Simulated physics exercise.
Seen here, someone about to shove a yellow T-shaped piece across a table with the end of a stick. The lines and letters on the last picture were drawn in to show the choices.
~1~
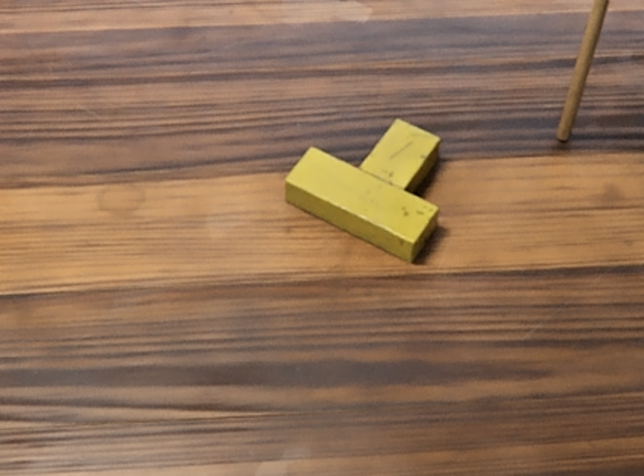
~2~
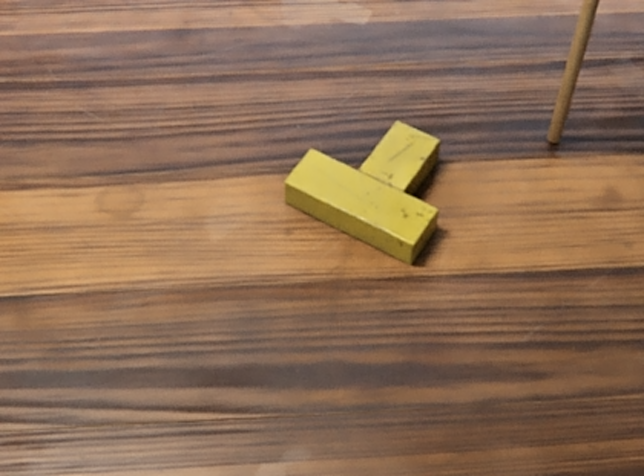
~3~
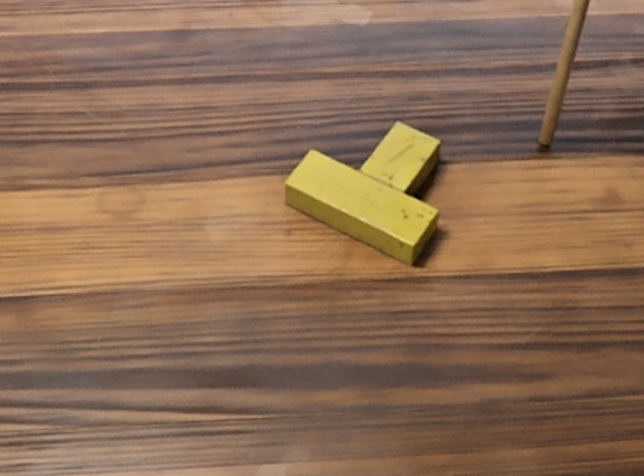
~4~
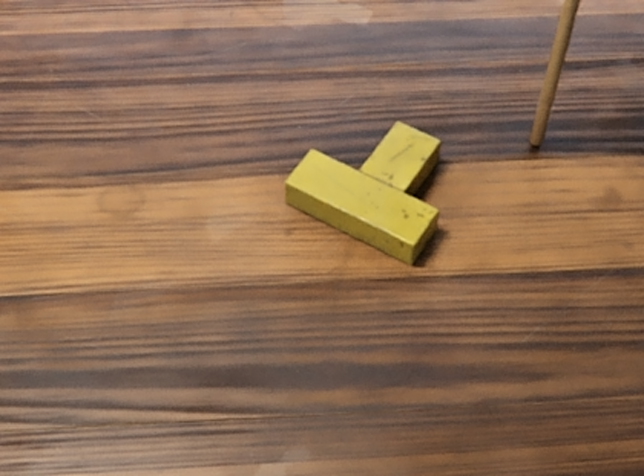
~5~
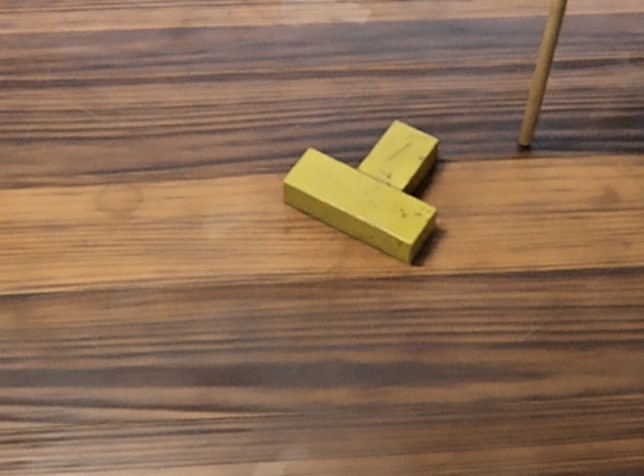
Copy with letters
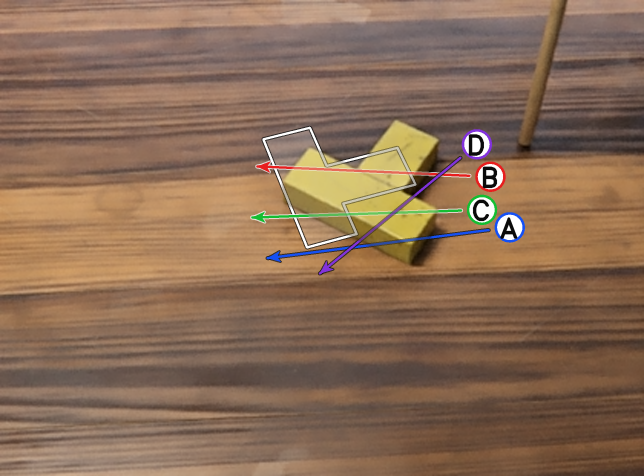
We see a yellow T-shaped piece lying still on a wood-grained table while the lower end of a thin stick, at the upper right, moves a short way left toward it without touching it.
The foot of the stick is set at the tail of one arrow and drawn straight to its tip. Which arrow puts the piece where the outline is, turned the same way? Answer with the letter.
It ends in the outline with A.
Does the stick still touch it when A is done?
No.
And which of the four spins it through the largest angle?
That is B.
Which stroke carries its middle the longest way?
That is C.
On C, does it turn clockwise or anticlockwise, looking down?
On that stroke, clockwise.
On the marked copy, A from (489, 230) to (267, 258); B from (469, 176) to (257, 166); C from (461, 211) to (252, 218); D from (461, 158) to (320, 274).
Following A. Soon after the start, foot of the stick (410, 241), piece (338, 186).
Later, foot of the stick (330, 252), piece (311, 166).
In the end, foot of the stick (267, 259), piece (309, 164); it fills the outline.
As for the rest, B leaves the piece out of the outline, at (296, 201); C leaves the piece out of the outline, at (224, 162); D leaves the piece out of the outline, at (287, 210).
